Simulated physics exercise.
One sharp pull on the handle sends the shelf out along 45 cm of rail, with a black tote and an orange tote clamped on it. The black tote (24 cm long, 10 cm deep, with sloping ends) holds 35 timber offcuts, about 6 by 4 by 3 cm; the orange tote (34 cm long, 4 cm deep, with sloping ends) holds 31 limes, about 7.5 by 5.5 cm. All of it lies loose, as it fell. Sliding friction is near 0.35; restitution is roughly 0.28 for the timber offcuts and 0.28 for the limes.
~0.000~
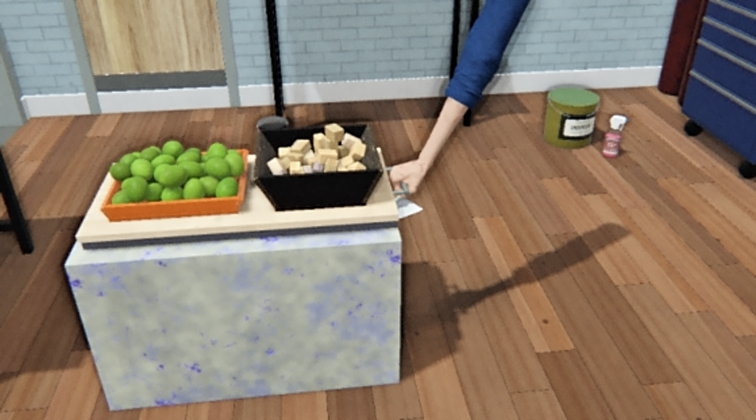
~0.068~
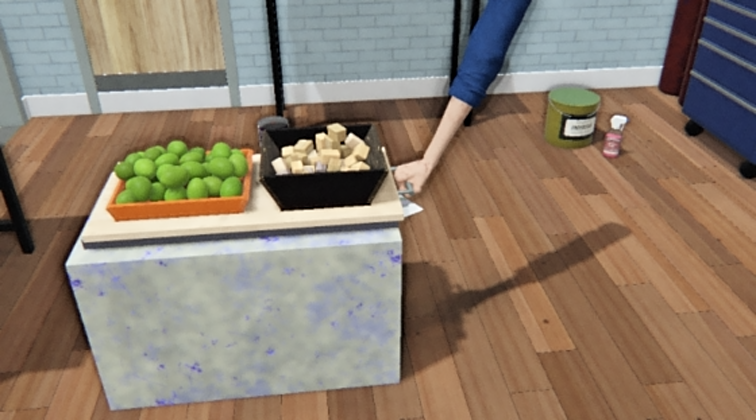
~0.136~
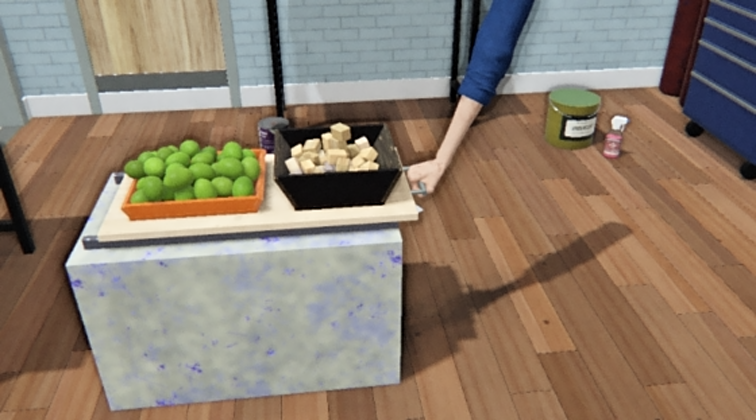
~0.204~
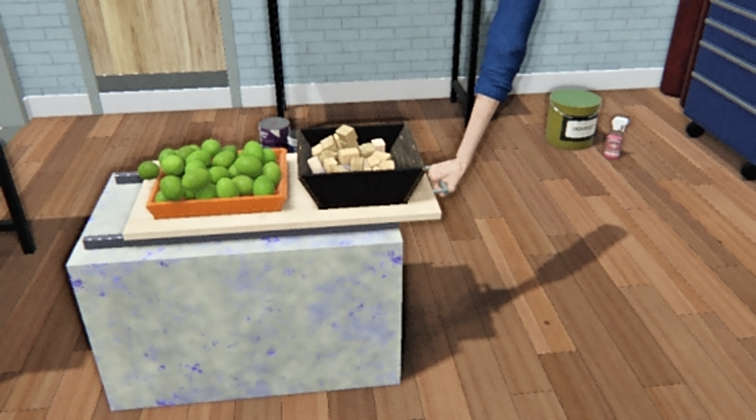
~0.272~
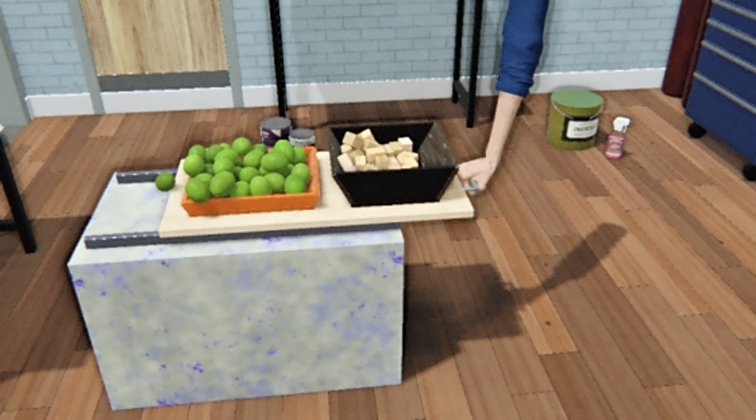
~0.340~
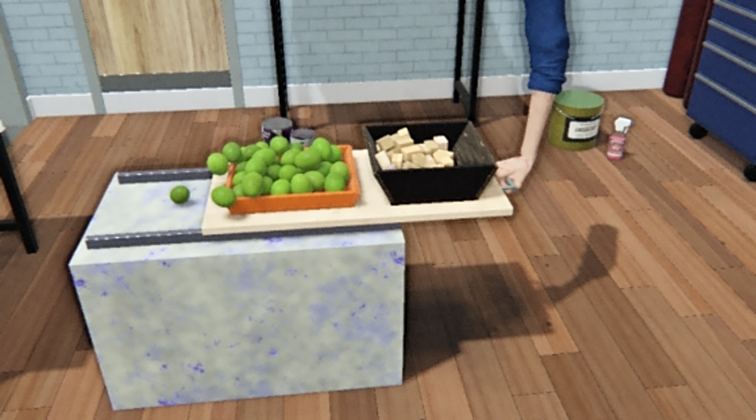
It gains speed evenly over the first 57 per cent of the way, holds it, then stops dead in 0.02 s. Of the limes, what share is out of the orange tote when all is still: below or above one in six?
It sheds over a sixth of them.
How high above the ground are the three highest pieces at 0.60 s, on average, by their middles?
Some 78 cm up.
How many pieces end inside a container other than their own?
Some 3 pieces.
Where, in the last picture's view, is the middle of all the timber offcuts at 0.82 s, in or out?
Near (473, 163).
After 0.40 s, end of travel.
After 0.48 s, the black tote has all 35 and the orange tote is down by 3 of 31.
After 0.60 s, the black tote has all 35 and the orange tote is down by 8 of 31.
After 0.82 s, the black tote has all 35 and the orange tote is down by 9 of 31.
When it is over (at 1.26 s), the black tote has all 35 and the orange tote is down by 10 of 31. Asked share, 10 of 31, 32 per cent.
